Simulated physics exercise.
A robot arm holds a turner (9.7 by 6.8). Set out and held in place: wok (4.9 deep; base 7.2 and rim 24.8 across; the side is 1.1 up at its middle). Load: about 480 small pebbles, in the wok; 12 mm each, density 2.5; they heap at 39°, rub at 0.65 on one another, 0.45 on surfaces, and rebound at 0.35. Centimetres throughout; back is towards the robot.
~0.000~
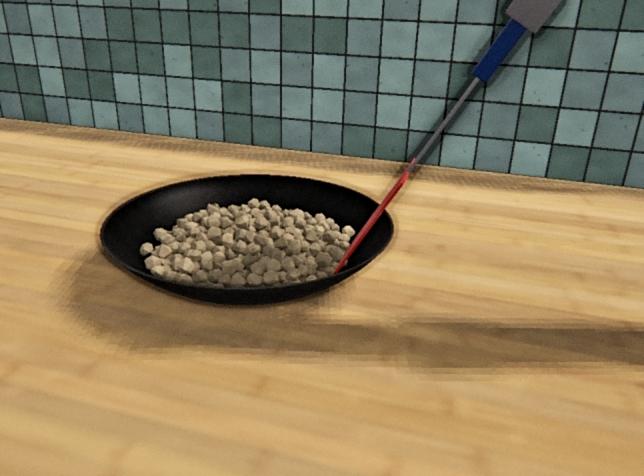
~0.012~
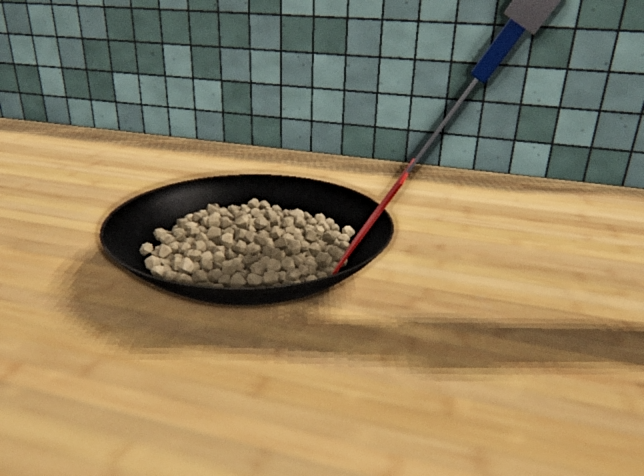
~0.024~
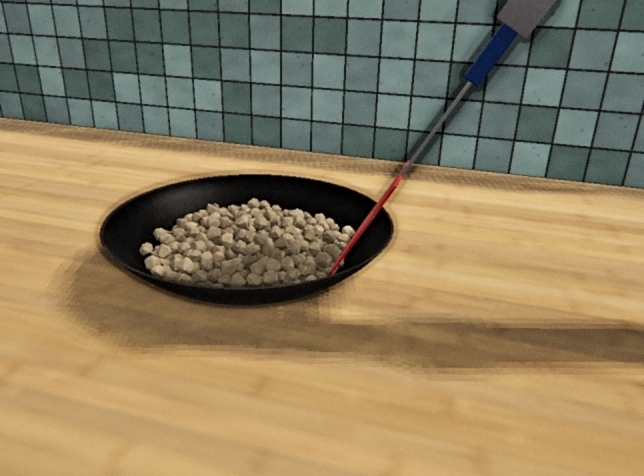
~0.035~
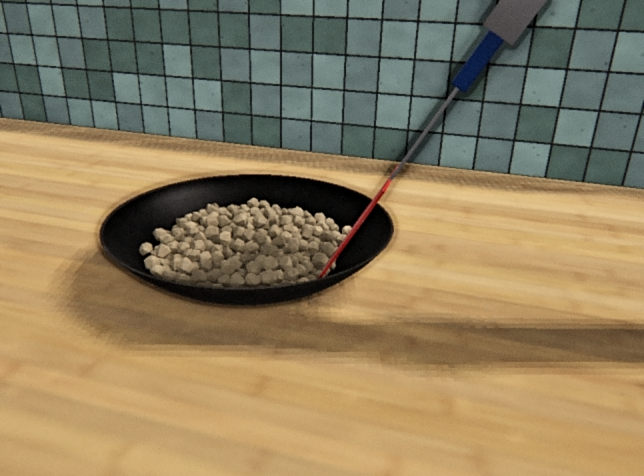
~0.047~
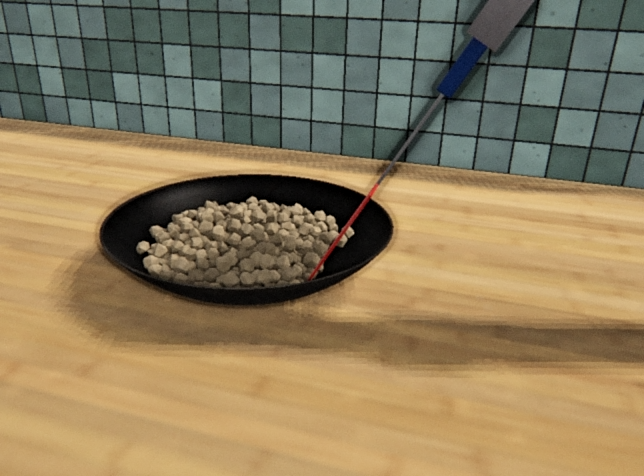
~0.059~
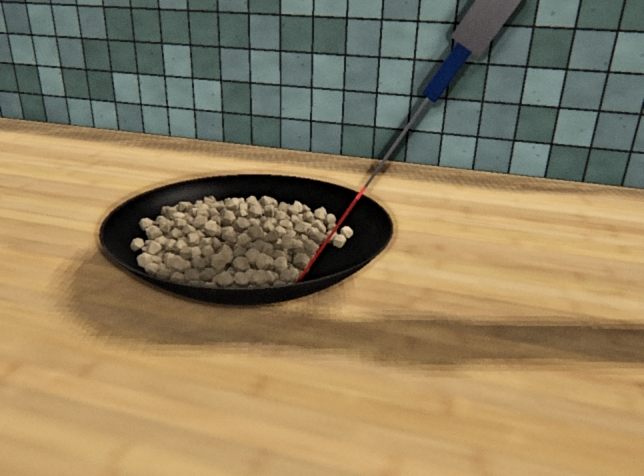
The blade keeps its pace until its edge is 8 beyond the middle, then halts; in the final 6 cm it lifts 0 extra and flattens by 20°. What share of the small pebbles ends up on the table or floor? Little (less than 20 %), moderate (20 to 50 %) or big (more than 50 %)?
On the table or floor the share is moderate, 20 to 50 %.
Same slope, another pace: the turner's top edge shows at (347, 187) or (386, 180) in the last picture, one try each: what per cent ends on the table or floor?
About 40 and 25 per cent.
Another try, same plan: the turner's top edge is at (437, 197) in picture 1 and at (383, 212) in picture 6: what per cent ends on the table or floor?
Some 35 per cent.
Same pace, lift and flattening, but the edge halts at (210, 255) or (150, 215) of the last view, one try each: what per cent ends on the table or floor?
About 15 and 50 per cent.
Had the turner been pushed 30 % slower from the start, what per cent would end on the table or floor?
It would be near 30 per cent.
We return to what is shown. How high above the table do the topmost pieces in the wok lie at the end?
Roughly 7.0 cm.
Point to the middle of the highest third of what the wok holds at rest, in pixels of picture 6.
Around (166, 210).
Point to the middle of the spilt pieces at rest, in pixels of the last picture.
Around (77, 228).
After 0.11 s, sloping 60°, highest piece 8 above the table; 474 in the wok, 5 on the blade or in flight.
After 0.17 s, sloping 53°, highest piece 9 above the table; 458 in the wok, 21 on the blade or in flight.
After 0.40 s, sloping 40°, highest piece 7 above the table; 320 in the wok, 158 on the table or floor, 1 on the blade or in flight.
After 1.45 s, sloping 40°, highest piece 6 above the table; 318 in the wok, 161 on the table or floor.
At rest, 318 in the wok, 161 on the table or floor. That is 34 % on the table or floor.
